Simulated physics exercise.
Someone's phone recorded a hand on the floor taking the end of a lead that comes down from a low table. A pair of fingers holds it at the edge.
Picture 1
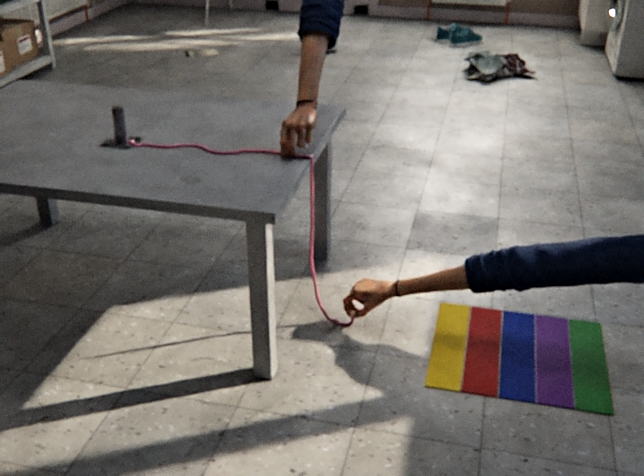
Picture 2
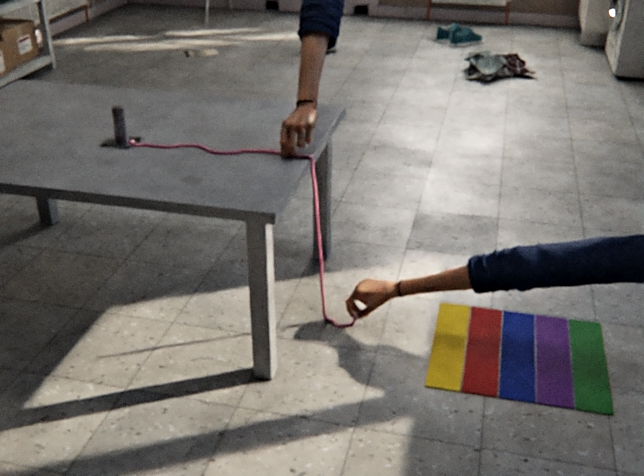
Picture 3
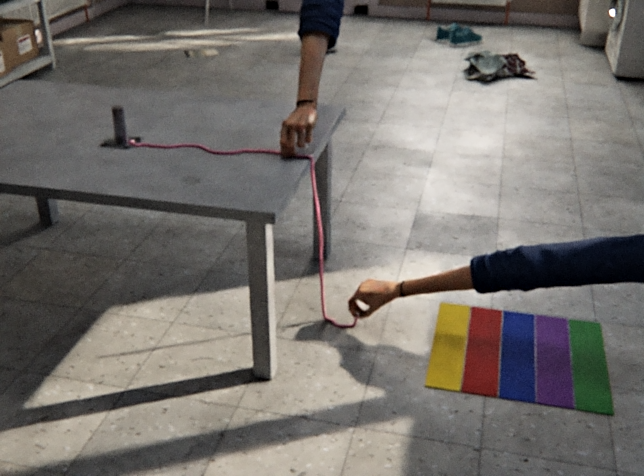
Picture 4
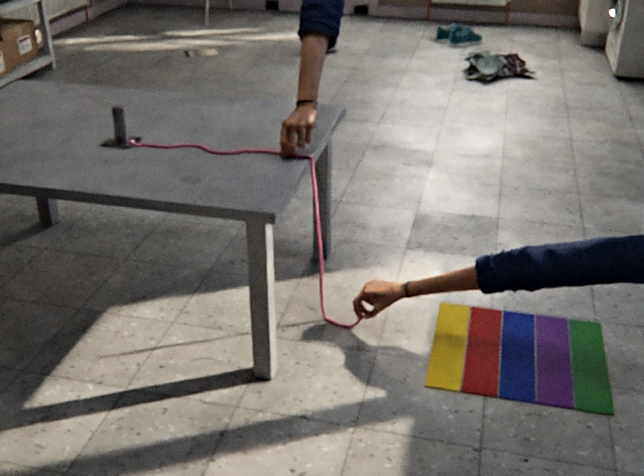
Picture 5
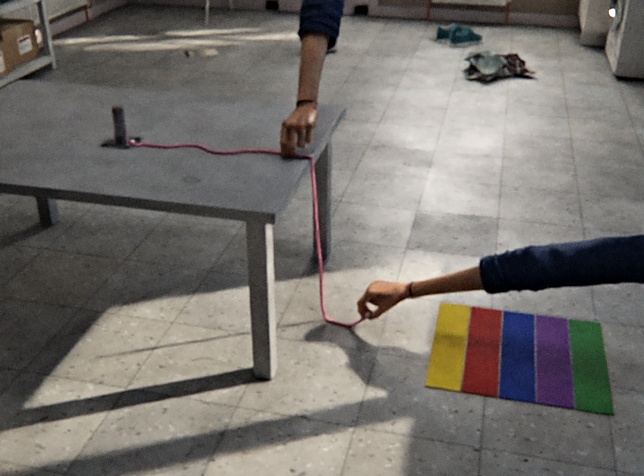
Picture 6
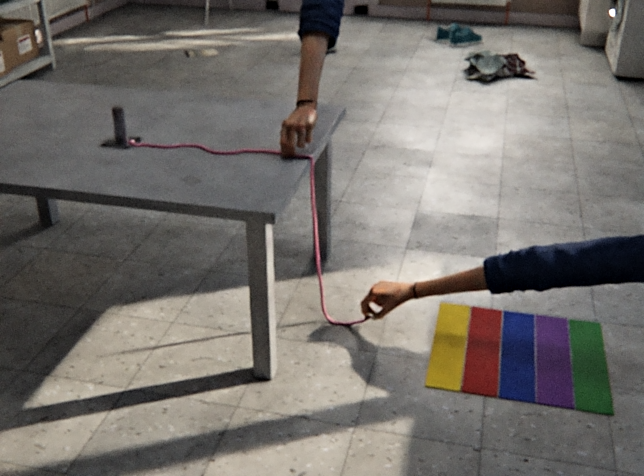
A hand near the floor draws the end of a red cord slightly right.
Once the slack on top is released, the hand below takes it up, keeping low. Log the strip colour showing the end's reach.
Reach: Red strip.
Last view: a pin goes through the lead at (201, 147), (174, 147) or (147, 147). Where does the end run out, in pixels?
Roughly (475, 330), (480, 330) and (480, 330).
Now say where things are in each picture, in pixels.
In the first picture, end (353, 314); yellow (445, 372); red (481, 377); blue (518, 382); purple (555, 388); green (593, 394).
In the second picture, end (356, 315); lead through (155, 146) (215, 153) (279, 153) (315, 194) (321, 255) (324, 308).
In the third picture, end (358, 315).
In the fourth picture, end (363, 316); lead through (155, 146) (215, 153) (279, 153) (315, 194) (321, 255) (323, 307).
In the fifth picture, end (367, 316).
In the sixth picture, end (371, 317); lead through (155, 146) (215, 153) (279, 153) (312, 194) (317, 255) (323, 307).
Early on, end near (423, 324); short of the strips.
Midway, end near (460, 329); over yellow.
At the end of the slack, end near (481, 332); over red. It gets as far as the red strip.
